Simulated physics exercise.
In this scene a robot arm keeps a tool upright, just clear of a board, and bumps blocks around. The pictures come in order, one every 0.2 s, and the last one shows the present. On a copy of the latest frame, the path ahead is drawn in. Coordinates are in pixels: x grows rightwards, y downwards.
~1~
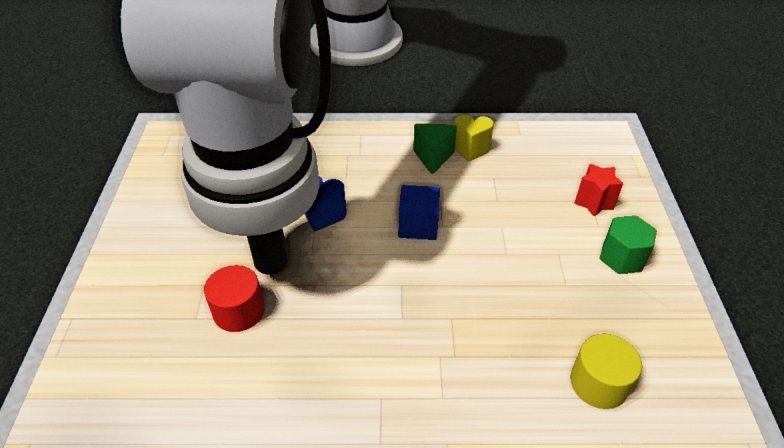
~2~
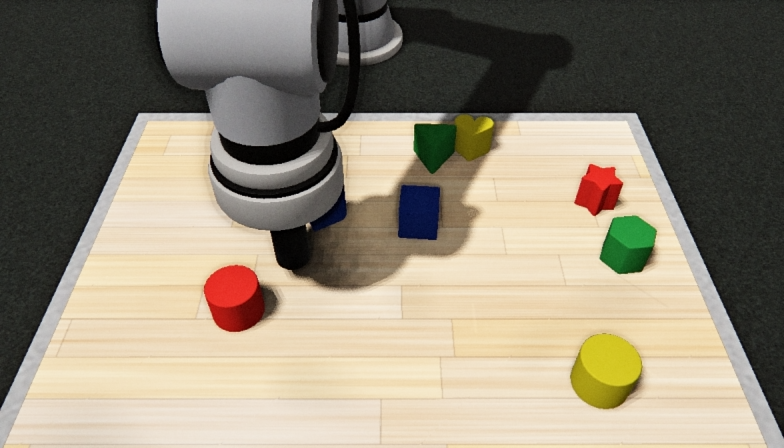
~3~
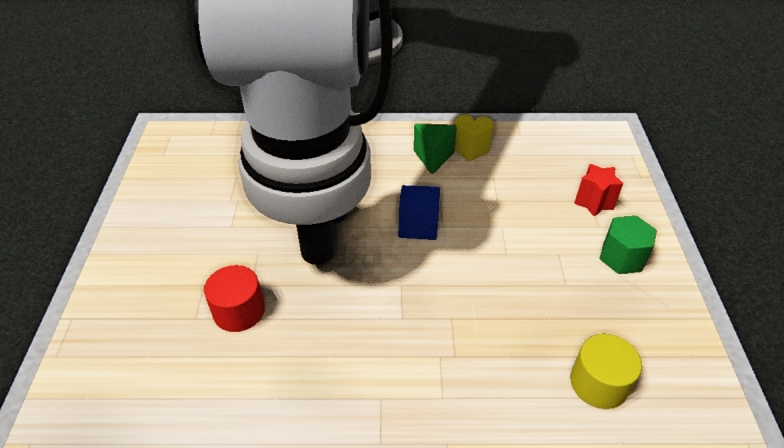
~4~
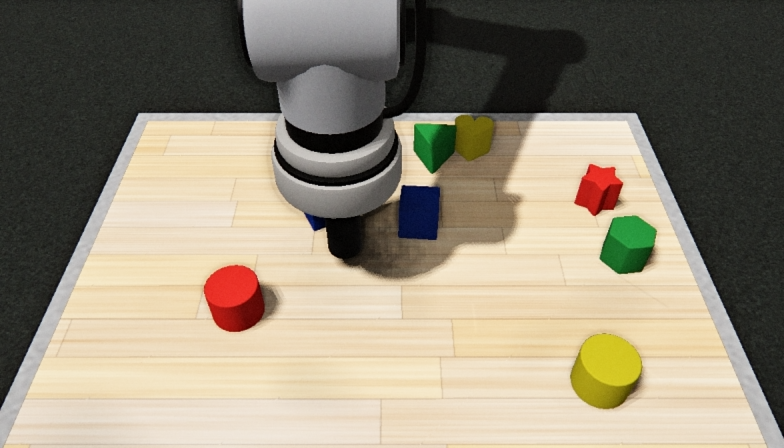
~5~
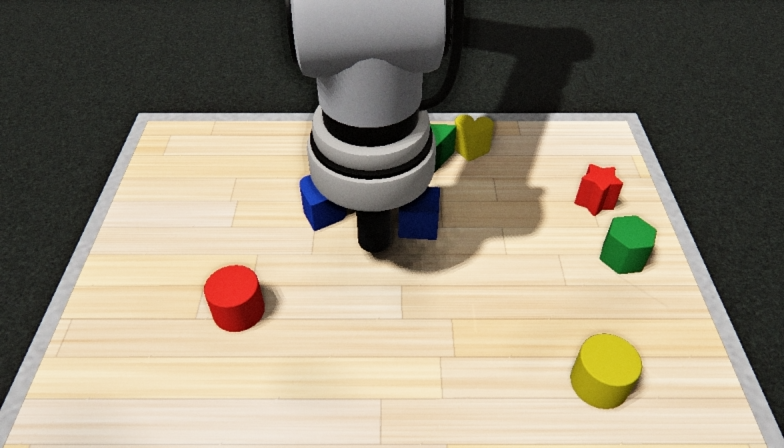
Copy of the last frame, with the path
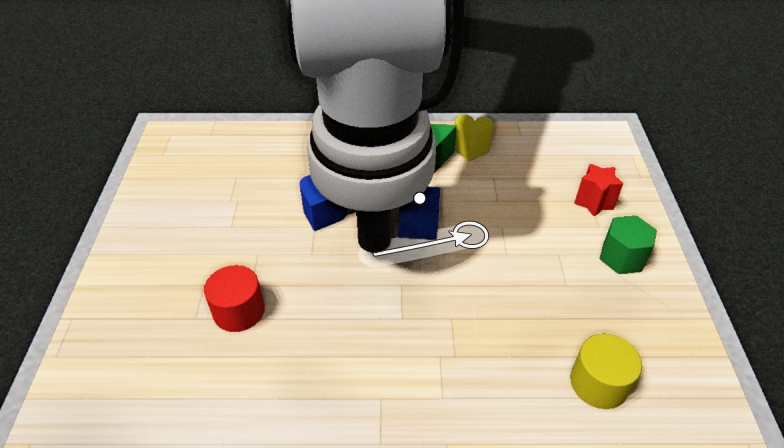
A robot arm glides rightward over a wooden board while the coloured blocks stay still.
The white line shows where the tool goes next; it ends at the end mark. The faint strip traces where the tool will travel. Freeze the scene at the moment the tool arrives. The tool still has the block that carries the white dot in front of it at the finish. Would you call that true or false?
The statement is incorrect.
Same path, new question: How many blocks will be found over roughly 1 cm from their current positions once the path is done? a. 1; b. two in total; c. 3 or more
I choose a.
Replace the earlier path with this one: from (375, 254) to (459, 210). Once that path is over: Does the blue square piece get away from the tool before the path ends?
My answer is no.
Path on the board, in a line from (375, 254) to (471, 235); the dot is on the blue square piece.
The first path, step by step. One third of the way, tool (408, 235); nothing pushed yet.
Two thirds of the way, tool (442, 228); blue square piece (428, 190), turned 15° anticlockwise.
At the end, tool (473, 221); blue heart-shaped block in place; blue square piece (428, 190), turned 15° anticlockwise.
